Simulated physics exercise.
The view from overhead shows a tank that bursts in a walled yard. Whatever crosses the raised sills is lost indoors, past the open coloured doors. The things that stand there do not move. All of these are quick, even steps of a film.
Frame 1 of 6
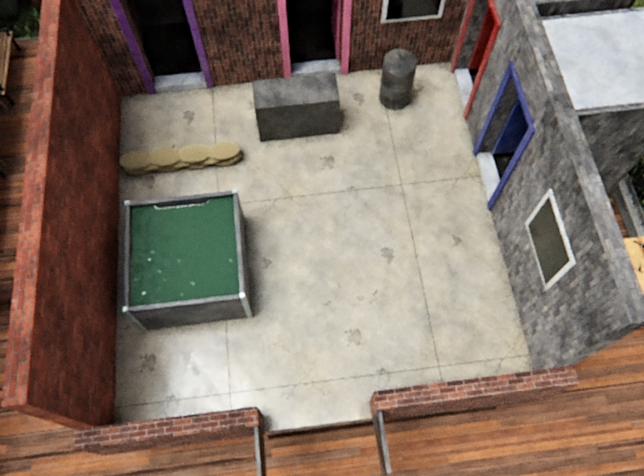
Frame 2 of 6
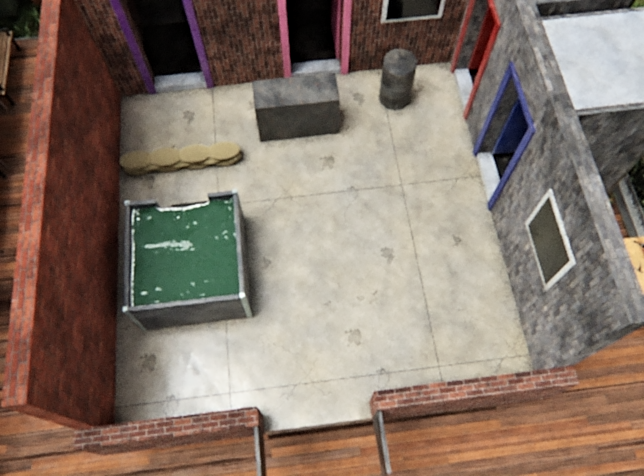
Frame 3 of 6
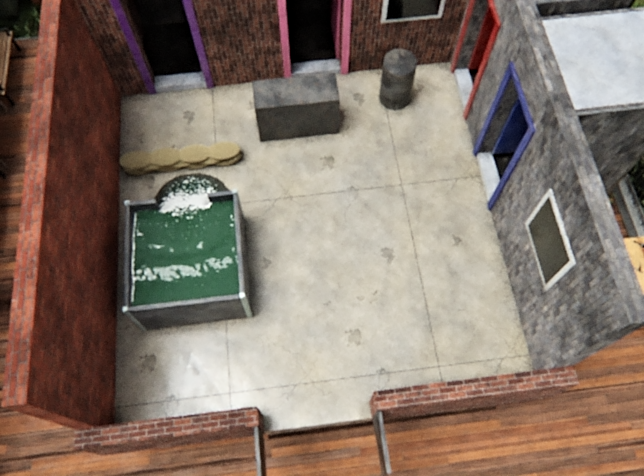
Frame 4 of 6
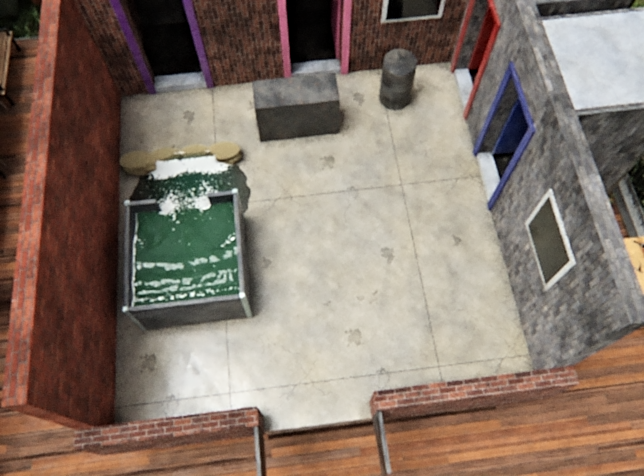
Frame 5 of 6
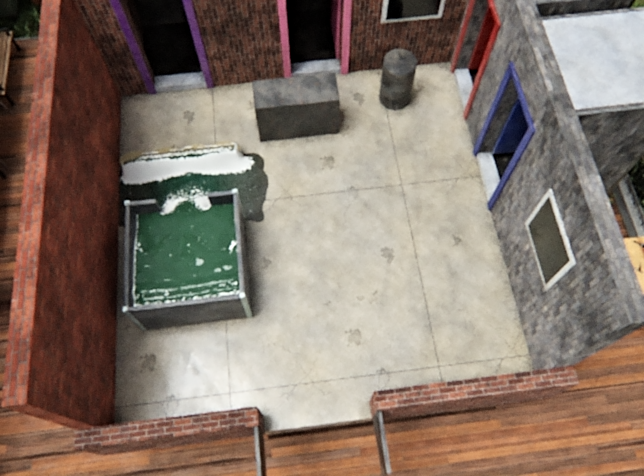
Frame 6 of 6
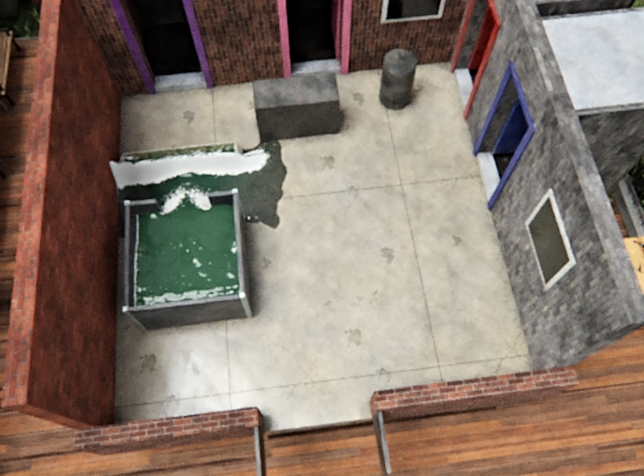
In a brick-walled yard, green water bursts from the far side of a square tank, foaming over low sandbags and spreading right.
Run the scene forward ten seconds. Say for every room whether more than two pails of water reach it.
At the end, the blue door ends up within two buckets; the purple door ends up within two buckets; the red door ends up within two buckets; the pink door ends up within two buckets.
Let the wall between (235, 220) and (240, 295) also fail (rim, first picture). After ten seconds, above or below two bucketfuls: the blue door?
In short: Blue goes over.
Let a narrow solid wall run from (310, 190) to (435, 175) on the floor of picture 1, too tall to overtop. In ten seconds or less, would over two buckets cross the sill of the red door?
The red door falls short.
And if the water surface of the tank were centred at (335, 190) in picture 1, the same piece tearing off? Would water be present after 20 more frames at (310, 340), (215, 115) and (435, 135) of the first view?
In that order: Dry, awash, wet.
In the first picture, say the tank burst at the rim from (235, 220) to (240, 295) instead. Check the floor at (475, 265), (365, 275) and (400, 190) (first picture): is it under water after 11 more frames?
In turn: Under water, under water, flooded.
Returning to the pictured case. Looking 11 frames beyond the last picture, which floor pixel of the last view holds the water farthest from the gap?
Roughly (451, 102).
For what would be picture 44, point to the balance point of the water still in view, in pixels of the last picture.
Somewhere near (287, 239).
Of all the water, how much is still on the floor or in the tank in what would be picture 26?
100 %.
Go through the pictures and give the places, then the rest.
The tank at (184, 250) is whole and still, in the first picture.
Water pours out on the tank's far side and has run to a hidden place, in the second picture.
Water pours out on the tank's far side and has run to (182, 179), in the third picture.
Water pours out on the tank's far side and has run to (146, 177), in the fourth picture.
The front is at (120, 177), out from the gap on the tank's far side, in the fifth picture.
Water pours out on the tank's far side and has run to (270, 142), in the sixth picture.
A moment on, water covers 25 % of the floor; the blue door not reached, the purple door not reached, the red door not reached, the pink door not reached.
Next, water covers 50 % of the floor; the blue door not reached, the purple door wet at the sill, nothing in, the red door not reached, the pink door not reached.
Then, water covers 70 % of the floor; the blue door under two buckets in, the purple door wet at the sill, nothing in, the red door wet at the sill, nothing in, the pink door wet at the sill, nothing in.
Later, water covers 90 % of the floor; the blue door under two buckets in, the purple door wet at the sill, nothing in, the red door wet at the sill, nothing in, the pink door wet at the sill, nothing in.
In the end, water covers 95 % of the floor; the blue door under two buckets in, the purple door wet at the sill, nothing in, the red door wet at the sill, nothing in, the pink door wet at the sill, nothing in.
